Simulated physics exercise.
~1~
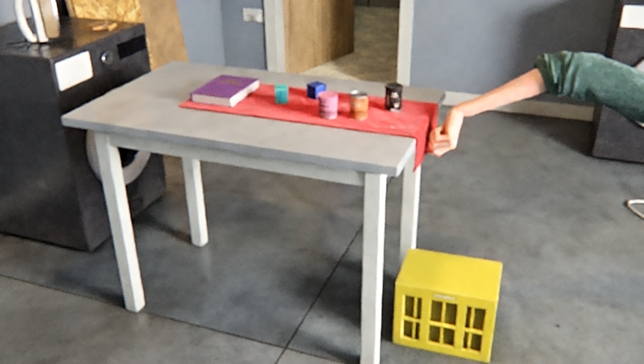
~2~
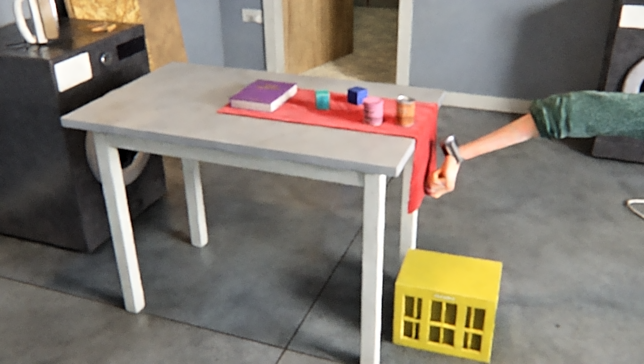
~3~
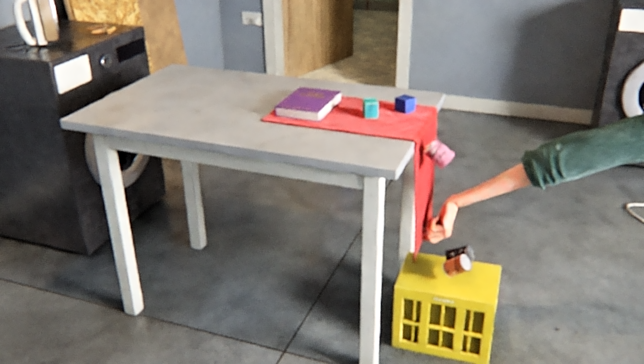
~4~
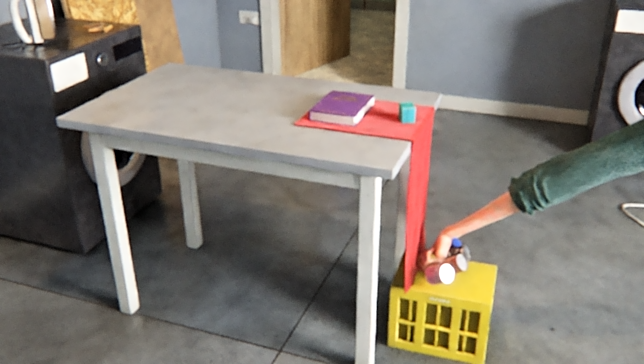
A hand pulling a red scarf down off a table onto a yellow crate, cans and a blue cube tumbling over the edge.
